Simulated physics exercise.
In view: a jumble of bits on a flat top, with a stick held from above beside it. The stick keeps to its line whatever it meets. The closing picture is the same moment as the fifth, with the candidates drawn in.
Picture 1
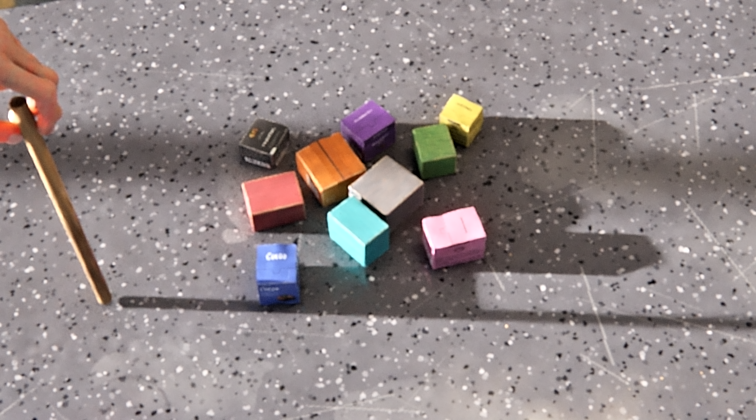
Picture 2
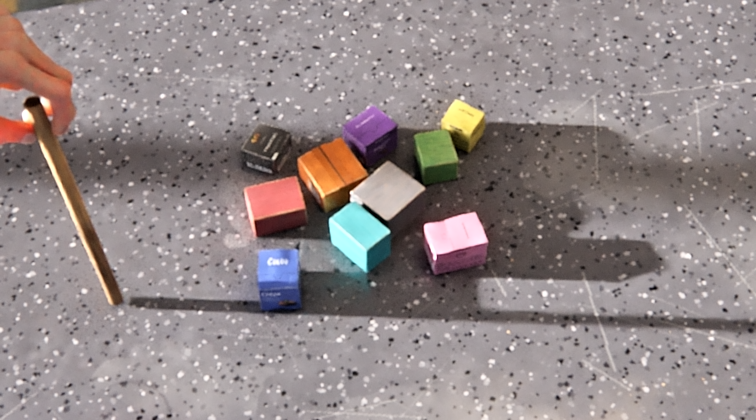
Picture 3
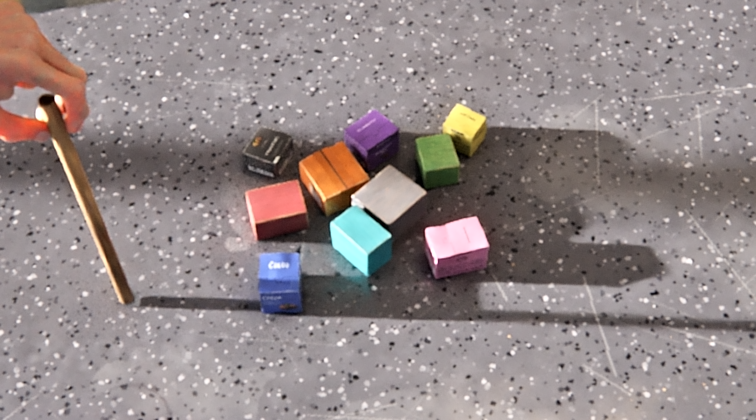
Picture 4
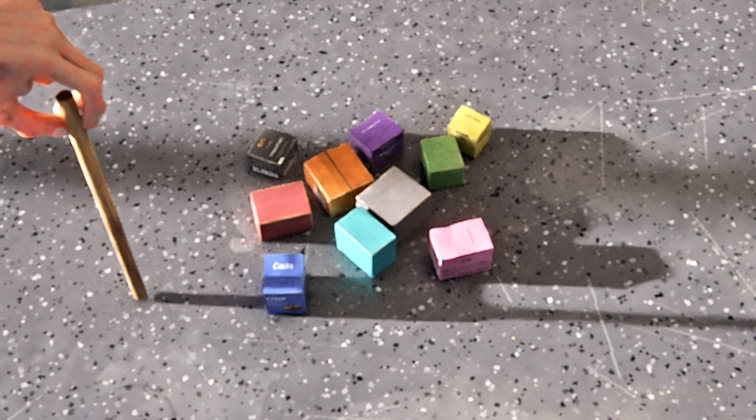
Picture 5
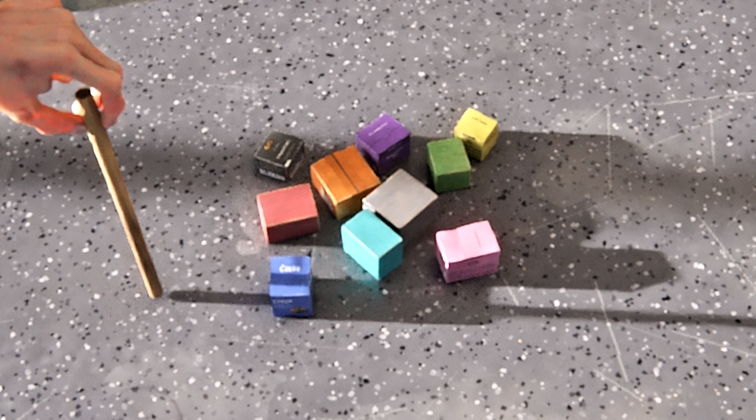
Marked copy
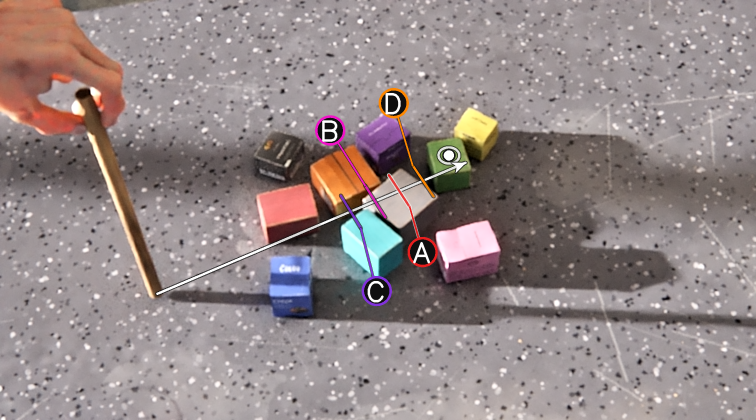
A hand holding a thin stick upright moved slowly to the right, a short way across a speckled grey surface, beside a cluster of colourful little blocks that stayed in their places.
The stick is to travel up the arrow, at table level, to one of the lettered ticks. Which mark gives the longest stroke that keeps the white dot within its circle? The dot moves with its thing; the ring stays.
All is well up to D.
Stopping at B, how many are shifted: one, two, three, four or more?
In all, three.
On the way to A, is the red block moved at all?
Yes.
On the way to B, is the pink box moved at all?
No.
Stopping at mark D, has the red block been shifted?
By then, yes.
On the marked copy, A at (400, 191); B at (375, 201); C at (351, 212); D at (423, 181); the arrow from (157, 294) to (466, 162); the white dot at (449, 156).
With D. Early on, foot of the stick (257, 253).
Further on, foot of the stick (352, 212); red block (322, 180); orange box (371, 156).
At the end, foot of the stick (423, 182); red block (322, 180); orange box (371, 156); the dot is still in its ring.
As for the rest, A keeps the dot in but is short; B keeps the dot in but is short; C keeps the dot in but is short.
